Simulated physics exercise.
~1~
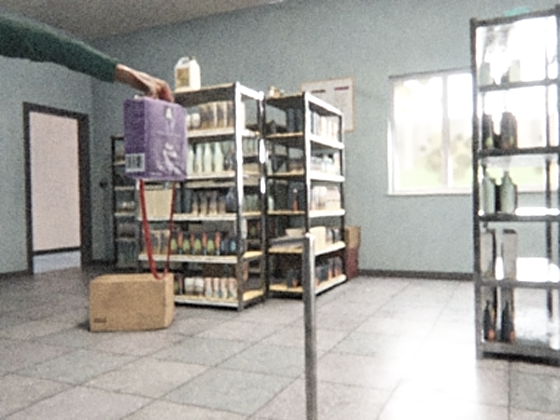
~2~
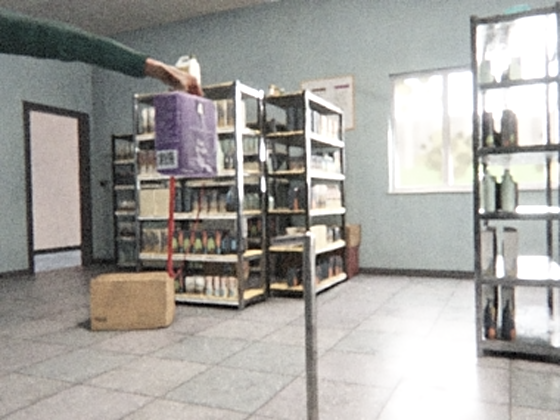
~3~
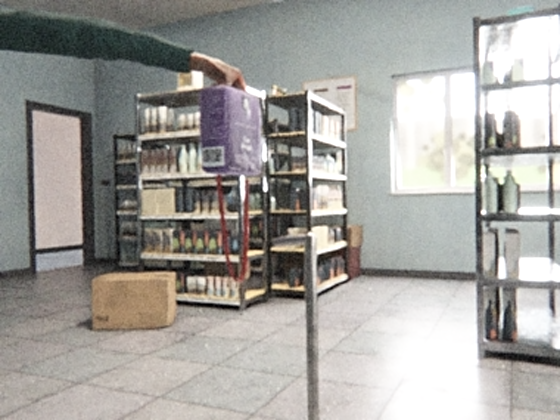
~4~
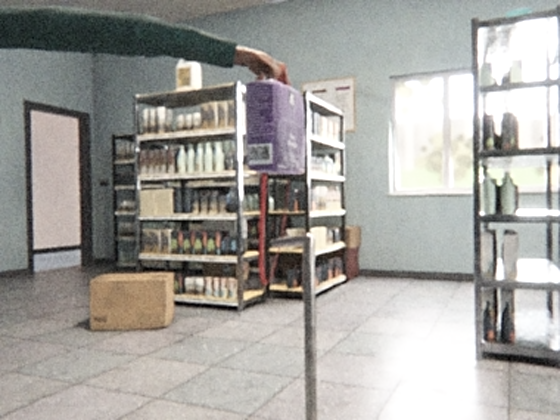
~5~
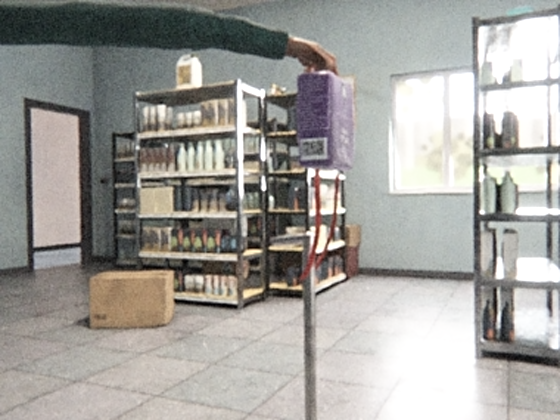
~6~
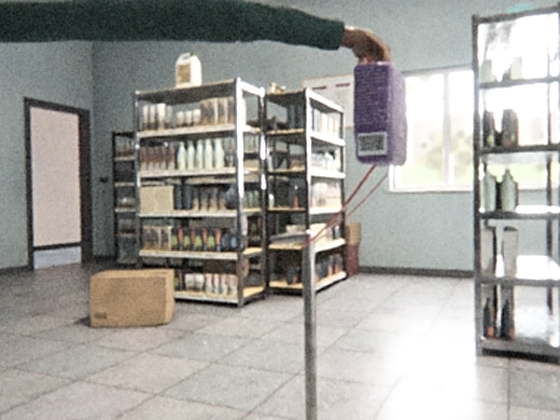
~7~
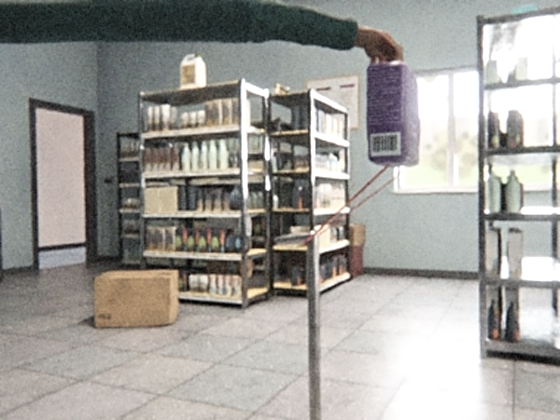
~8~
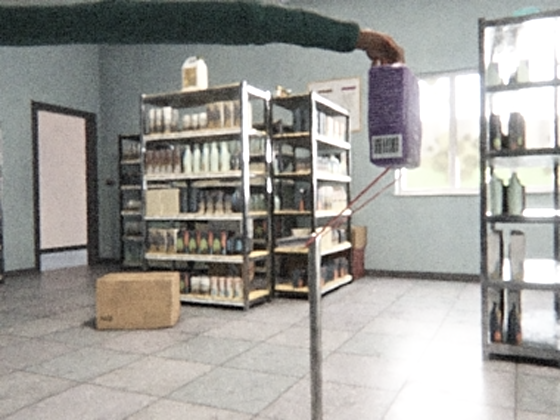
In this clip, a hand in a dark green sleeve carries a purple package with a trailing red loop rightward past shelves and a thin post, where the loop catches on the post and pulls taut, and the hand stops with the package still held beyond it.
